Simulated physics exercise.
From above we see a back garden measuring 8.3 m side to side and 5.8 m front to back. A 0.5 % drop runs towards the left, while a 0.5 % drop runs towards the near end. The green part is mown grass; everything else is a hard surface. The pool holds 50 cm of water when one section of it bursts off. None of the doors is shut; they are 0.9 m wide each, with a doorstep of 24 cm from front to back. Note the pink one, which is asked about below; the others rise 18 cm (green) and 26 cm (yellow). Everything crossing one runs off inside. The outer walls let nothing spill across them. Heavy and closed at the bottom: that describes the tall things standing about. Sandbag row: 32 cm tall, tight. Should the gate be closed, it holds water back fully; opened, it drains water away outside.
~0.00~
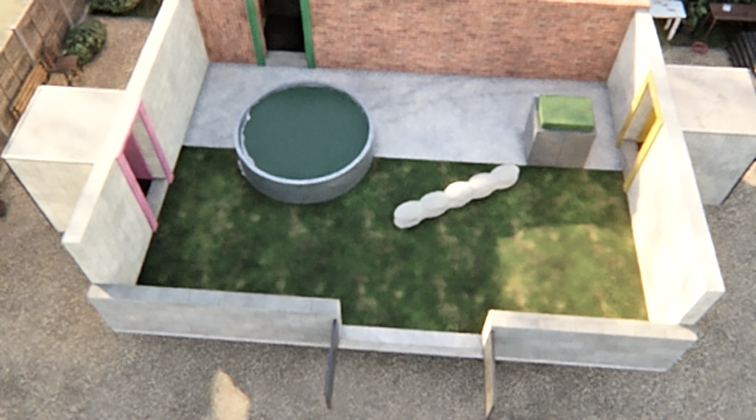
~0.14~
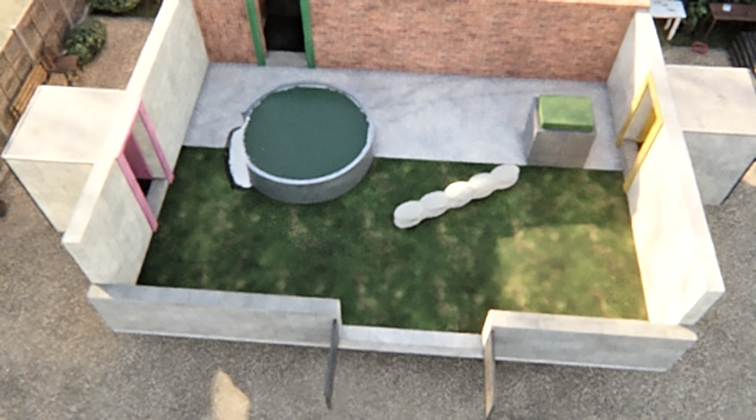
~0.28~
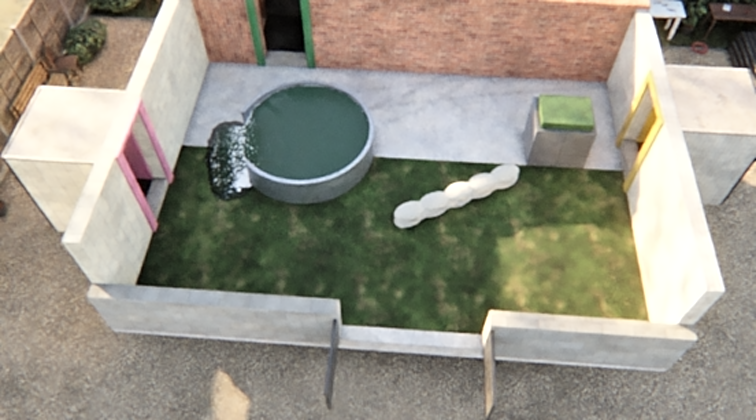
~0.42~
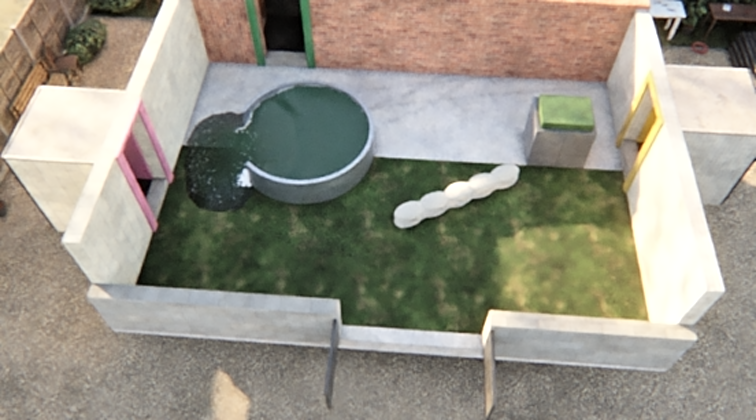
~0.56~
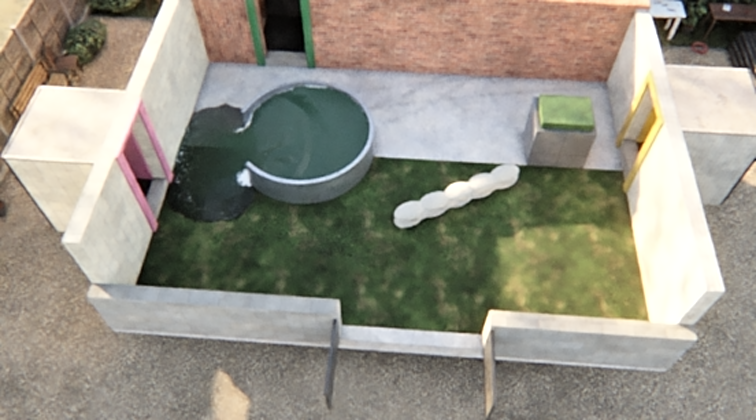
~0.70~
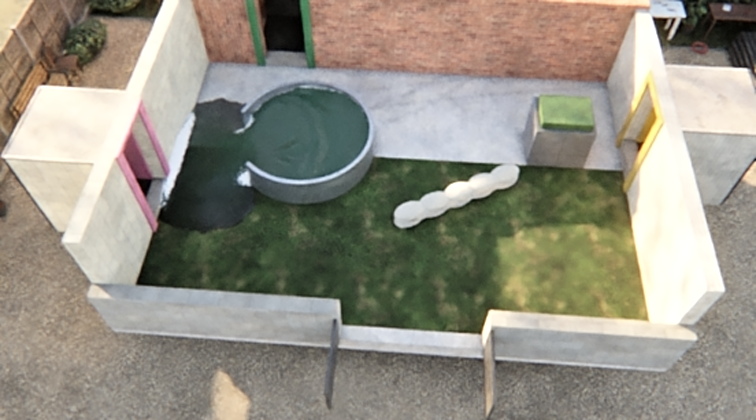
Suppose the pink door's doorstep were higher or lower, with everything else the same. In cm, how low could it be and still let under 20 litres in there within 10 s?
I would say 20 cm.
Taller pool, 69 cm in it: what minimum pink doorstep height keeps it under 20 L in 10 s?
The step needs to be some 29 cm.
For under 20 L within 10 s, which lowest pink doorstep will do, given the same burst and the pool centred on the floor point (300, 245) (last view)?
Roughly 18 centimetres.
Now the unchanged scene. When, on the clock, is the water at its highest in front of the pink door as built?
It peaks at about 1.8 s.
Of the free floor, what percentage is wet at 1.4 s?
Roughly 10 percent of the floor.
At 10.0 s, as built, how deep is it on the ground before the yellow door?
Depth: Near 2.5 cm.
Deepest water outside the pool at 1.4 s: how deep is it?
It gets to close to 36 centimetres there.
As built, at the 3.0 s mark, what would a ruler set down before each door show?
The green door has 11 cm, the yellow door 0 cm and the pink door 20 cm.
After 1.4 s water covers 10 % of the floor, deepest (36 cm) near (189, 155); 23 cm at the pink door, 4 litres in over its 16 cm doorstep.
After 3.0 s water covers 25 % of the floor, deepest (26 cm) near (128, 310); 20 cm at the pink door, 42 litres in over its 16 cm doorstep.
After 10.0 s water covers 85 % of the floor, deepest (10 cm) near (128, 310); 9 cm at the pink door, 49 litres in over its 16 cm doorstep.
At the pink door as built, the water arrived by 0.7 s and peaked near 25 cm at 1.8 s.
With a doorstep of 18.5 cm, 29 litres would have come in within the 10 s; with 25 cm, 4 litres. So under 20 litres takes about 20 cm.
